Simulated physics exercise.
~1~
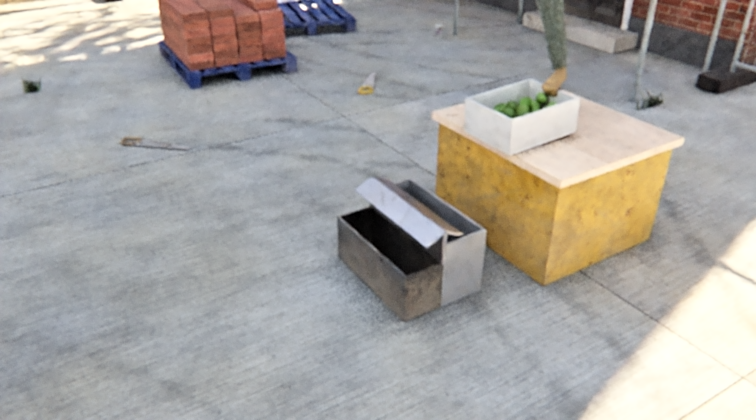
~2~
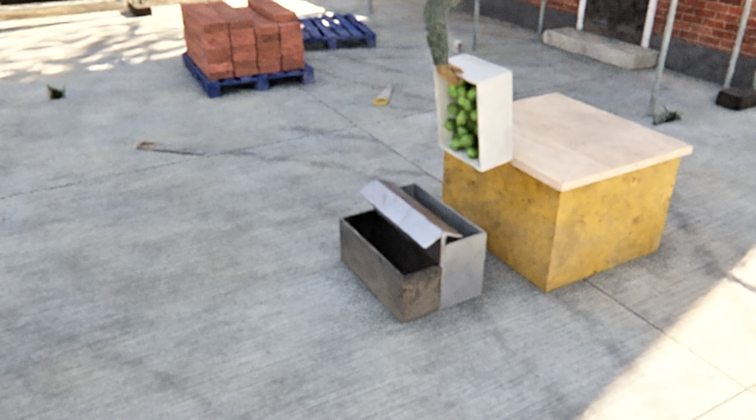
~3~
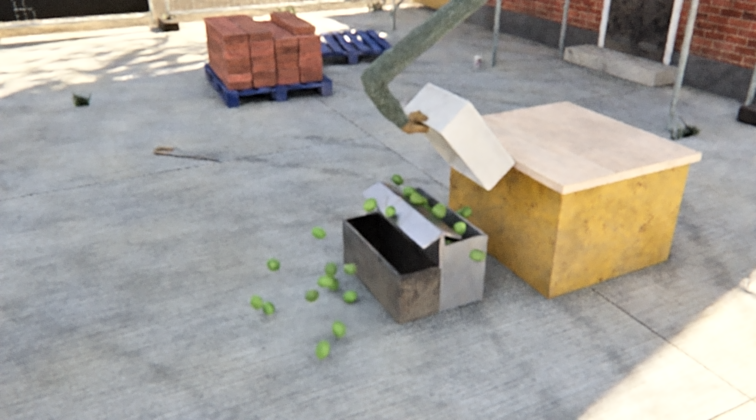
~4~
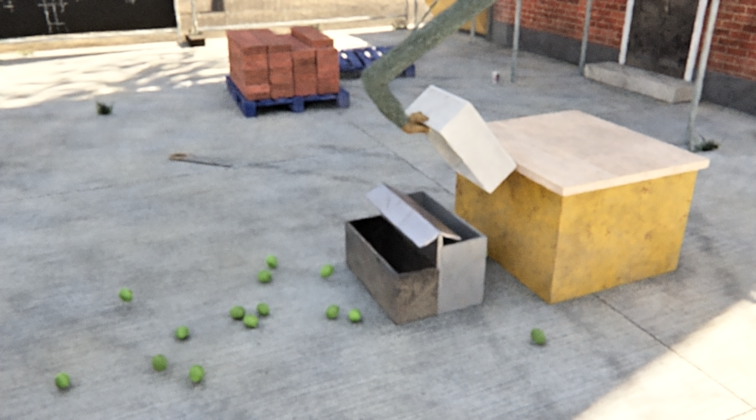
White box of limes tipped over by a green arm above two open bins, scattering limes across the concrete around them.
